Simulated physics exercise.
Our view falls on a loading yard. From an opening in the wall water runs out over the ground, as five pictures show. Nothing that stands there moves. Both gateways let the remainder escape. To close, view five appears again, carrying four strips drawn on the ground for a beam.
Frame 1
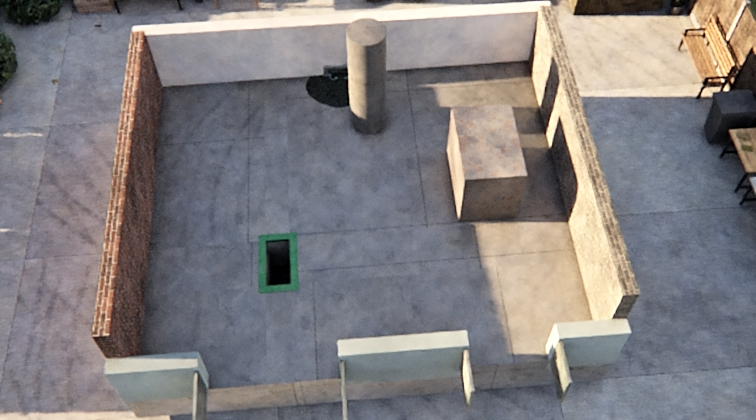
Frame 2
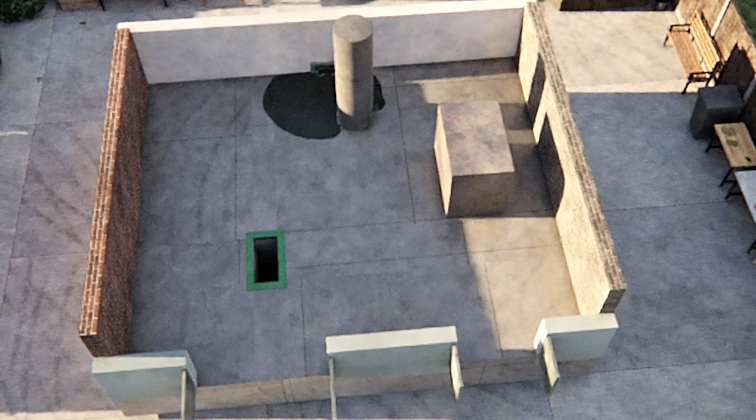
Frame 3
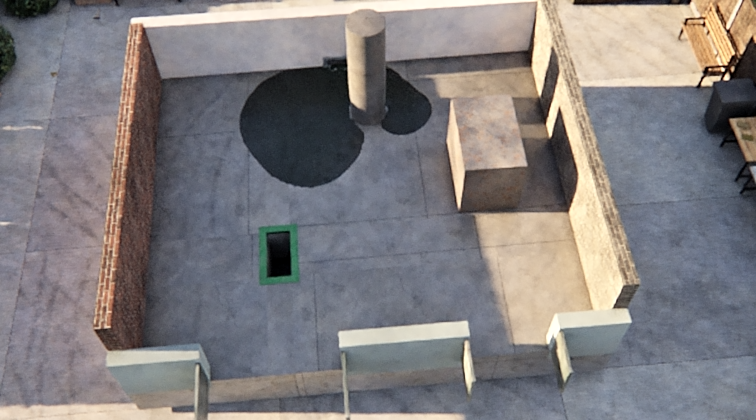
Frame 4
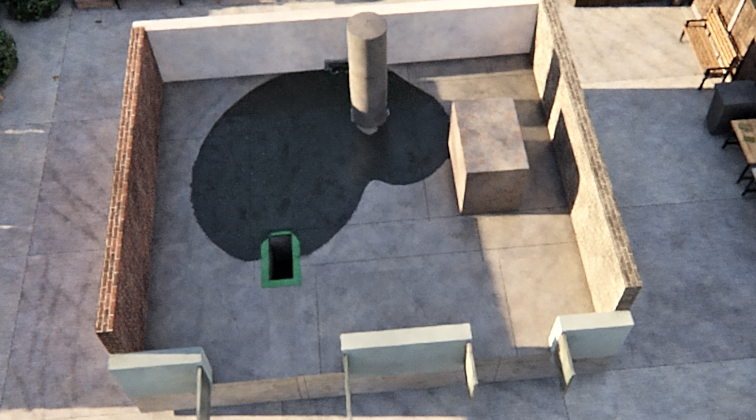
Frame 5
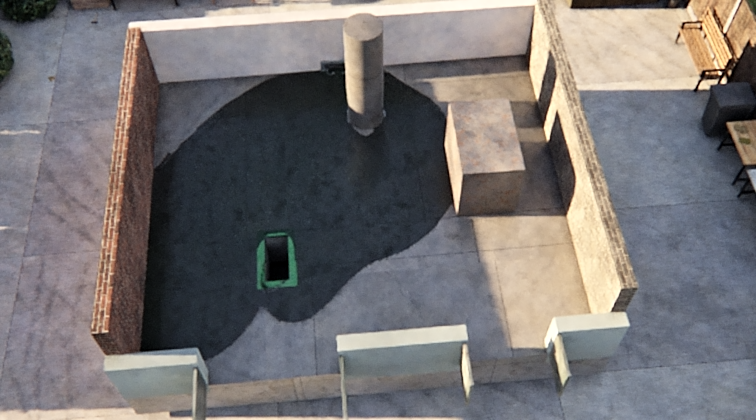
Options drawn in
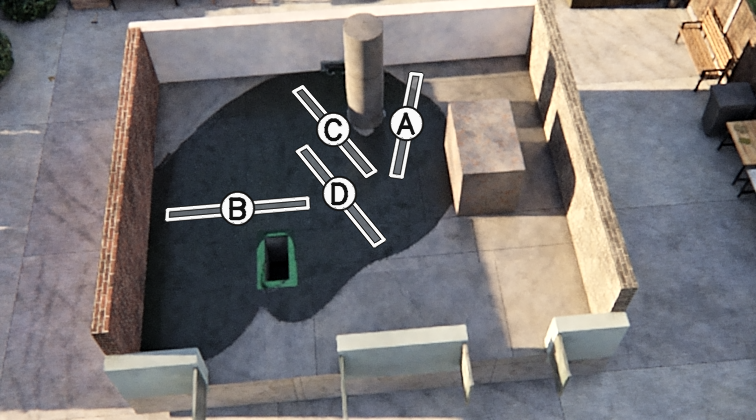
In the video, dark water emerges beside a round column at the back of a walled yard and spreads across the paved ground toward the front left, reaching a green-edged drain pit and then surrounding it.
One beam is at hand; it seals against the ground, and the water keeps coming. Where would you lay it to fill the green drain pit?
Best: A.
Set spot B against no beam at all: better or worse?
It is worse.
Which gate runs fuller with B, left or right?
The left one.
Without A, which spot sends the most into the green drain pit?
B.
On the marked copy, A from (396, 176) to (416, 74); B from (167, 214) to (307, 202); C from (298, 89) to (370, 173); D from (302, 148) to (379, 242).
For spot A, about 29 % of the stream runs into the green drain pit, about 71 % out by the gates.
For spot B, about 9 % of the stream runs into the green drain pit, about 89 % out by the gates.
For spot C, about 4 % of the stream runs into the green drain pit, about 96 % out by the gates.
For spot D, about 4 % of the stream runs into the green drain pit, about 96 % out by the gates.
